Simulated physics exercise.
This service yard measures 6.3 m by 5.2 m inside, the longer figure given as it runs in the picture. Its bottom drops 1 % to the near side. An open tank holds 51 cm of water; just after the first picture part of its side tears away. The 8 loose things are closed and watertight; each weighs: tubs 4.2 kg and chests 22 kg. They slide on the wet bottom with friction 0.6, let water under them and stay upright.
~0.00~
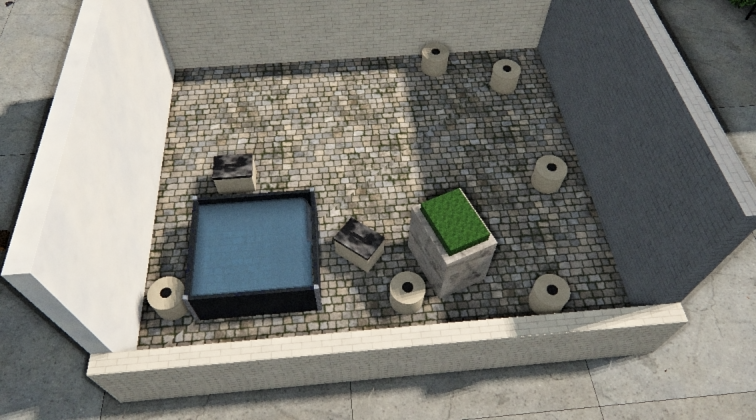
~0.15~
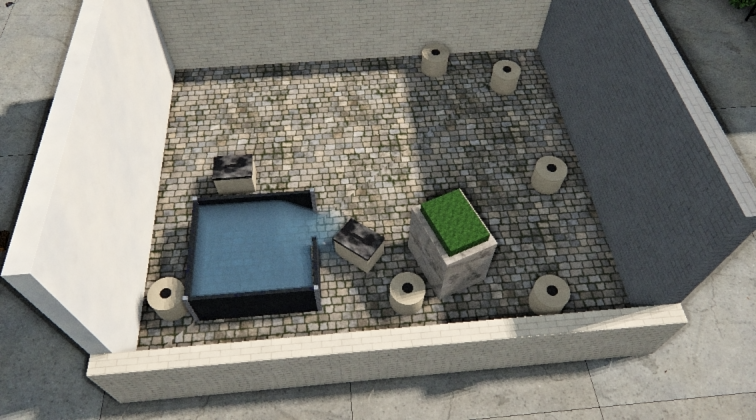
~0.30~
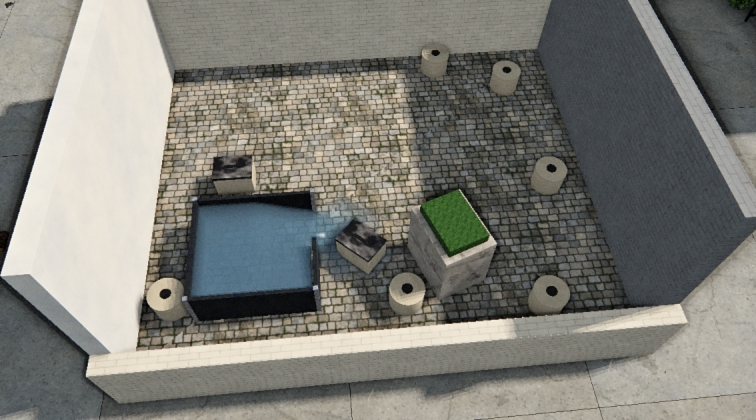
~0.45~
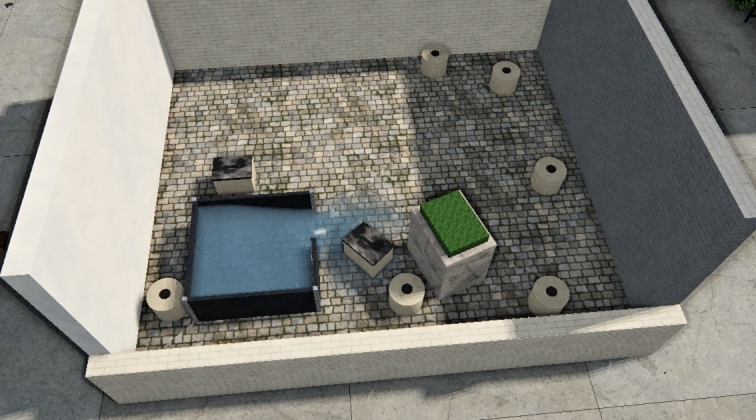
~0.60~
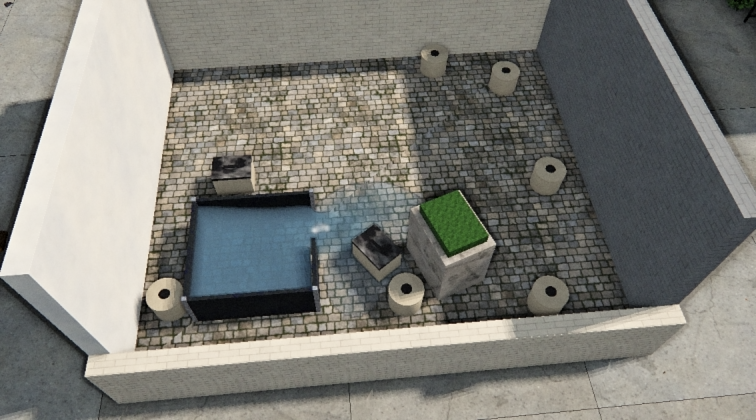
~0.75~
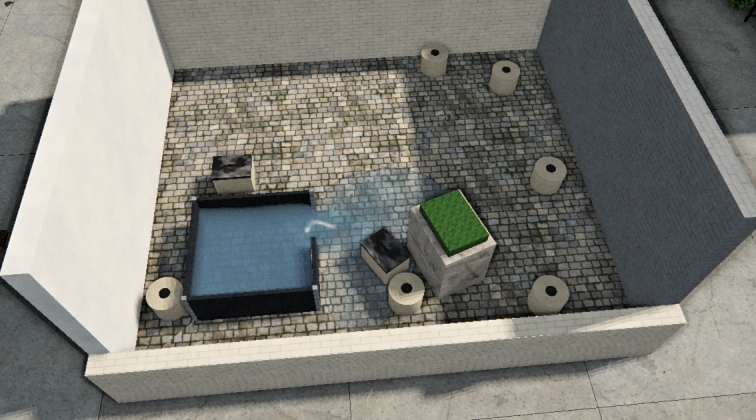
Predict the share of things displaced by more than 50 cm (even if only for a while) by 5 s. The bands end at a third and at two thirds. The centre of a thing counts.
Share: One to two thirds.
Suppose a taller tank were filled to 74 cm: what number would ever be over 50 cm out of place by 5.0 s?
In that case 5 of them.
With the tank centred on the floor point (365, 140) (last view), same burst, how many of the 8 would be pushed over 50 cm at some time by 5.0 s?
In that case 4 of them.
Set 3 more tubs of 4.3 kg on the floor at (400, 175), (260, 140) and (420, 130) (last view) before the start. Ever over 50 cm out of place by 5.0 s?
In that order: Past it, under, past it.
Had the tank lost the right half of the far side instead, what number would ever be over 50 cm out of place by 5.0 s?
Then 2.
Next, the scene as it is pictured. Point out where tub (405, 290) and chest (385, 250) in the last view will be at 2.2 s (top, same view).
Near (444, 317) and (413, 289).
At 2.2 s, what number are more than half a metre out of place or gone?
2 of them.
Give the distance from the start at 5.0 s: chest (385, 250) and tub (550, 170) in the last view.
In turn: 120 cm, 30 cm.
After 1.1 s 1 of 8 are over 50 cm from their spots; 0 afloat.
After 2.2 s 2 of 8 are over 50 cm from their spots; 1 afloat.
After 3.5 s 3 of 8 are over 50 cm from their spots; 2 afloat.
After 5.0 s 3 of 8 are over 50 cm from their spots, and 3 have been at some point; 5 afloat.
